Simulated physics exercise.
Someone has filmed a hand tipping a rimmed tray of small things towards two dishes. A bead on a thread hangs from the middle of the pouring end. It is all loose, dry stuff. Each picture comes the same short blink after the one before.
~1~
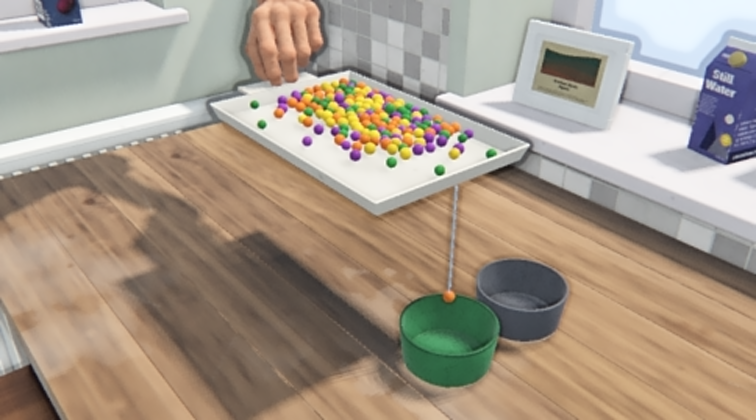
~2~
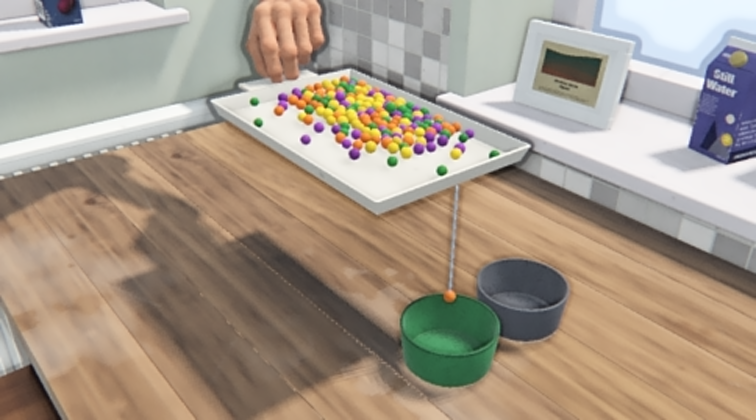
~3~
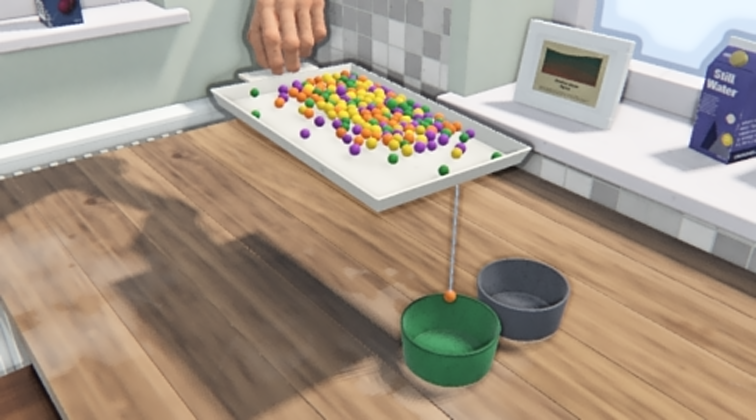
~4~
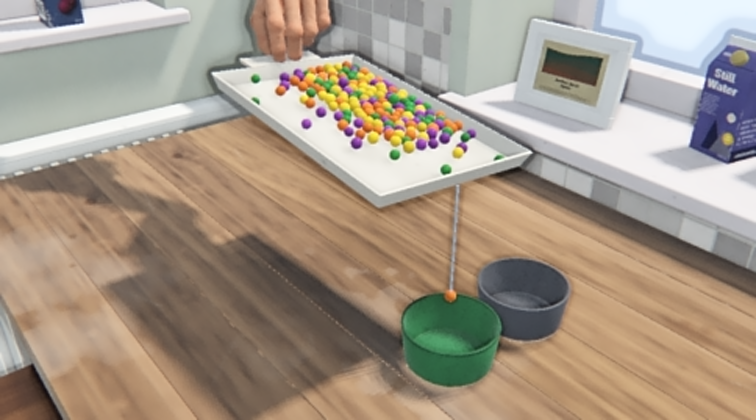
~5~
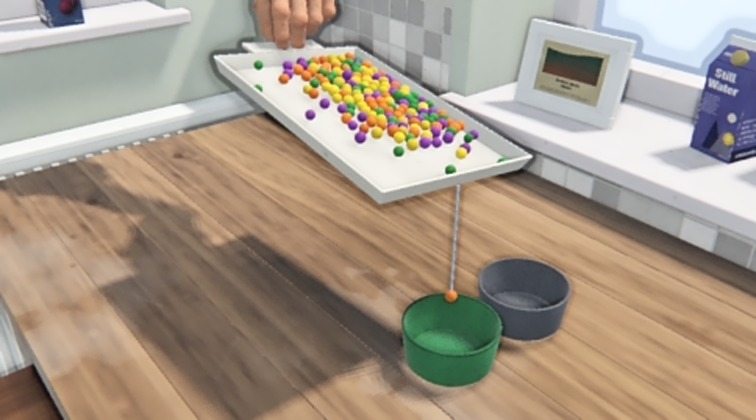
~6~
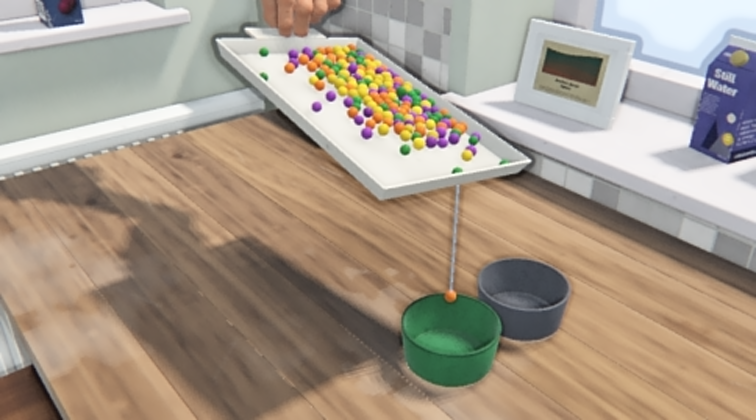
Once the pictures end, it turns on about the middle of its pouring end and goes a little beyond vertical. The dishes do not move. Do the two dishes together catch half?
They take over half between them.
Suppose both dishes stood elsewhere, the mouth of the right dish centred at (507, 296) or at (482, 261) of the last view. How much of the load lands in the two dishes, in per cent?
Roughly 60 per cent, and 20 per cent.
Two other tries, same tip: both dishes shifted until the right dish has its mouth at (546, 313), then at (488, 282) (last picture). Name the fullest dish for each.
At the first place the right dish, at the second the right-hand dish.
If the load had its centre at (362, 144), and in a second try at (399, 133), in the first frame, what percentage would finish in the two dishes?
Near 90 % and 80 %.
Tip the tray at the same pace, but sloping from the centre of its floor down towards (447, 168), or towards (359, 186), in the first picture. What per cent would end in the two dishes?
Roughly 50 per cent, and 0 per cent.
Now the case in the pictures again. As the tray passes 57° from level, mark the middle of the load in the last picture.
Near (494, 160).
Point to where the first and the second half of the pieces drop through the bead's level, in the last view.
First near (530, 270), later near (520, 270).
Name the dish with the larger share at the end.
It is the right-hand dish.
Soon after the last picture, tray tipped steeply; about two thirds on the tray; a small part in the right dish; a stray few outside both; about a quarter in the air.
A little later, tray tipped right over; a stray few on the tray; a stray few in the left dish; most in the right dish; a small part outside both; a stray few in the air.
Later still, tray tipped past a quarter turn; a stray few in the left dish; most in the right dish; a small part outside both.
At rest, tray tipped past a quarter turn; a stray few in the left dish; most in the right dish; a small part outside both.
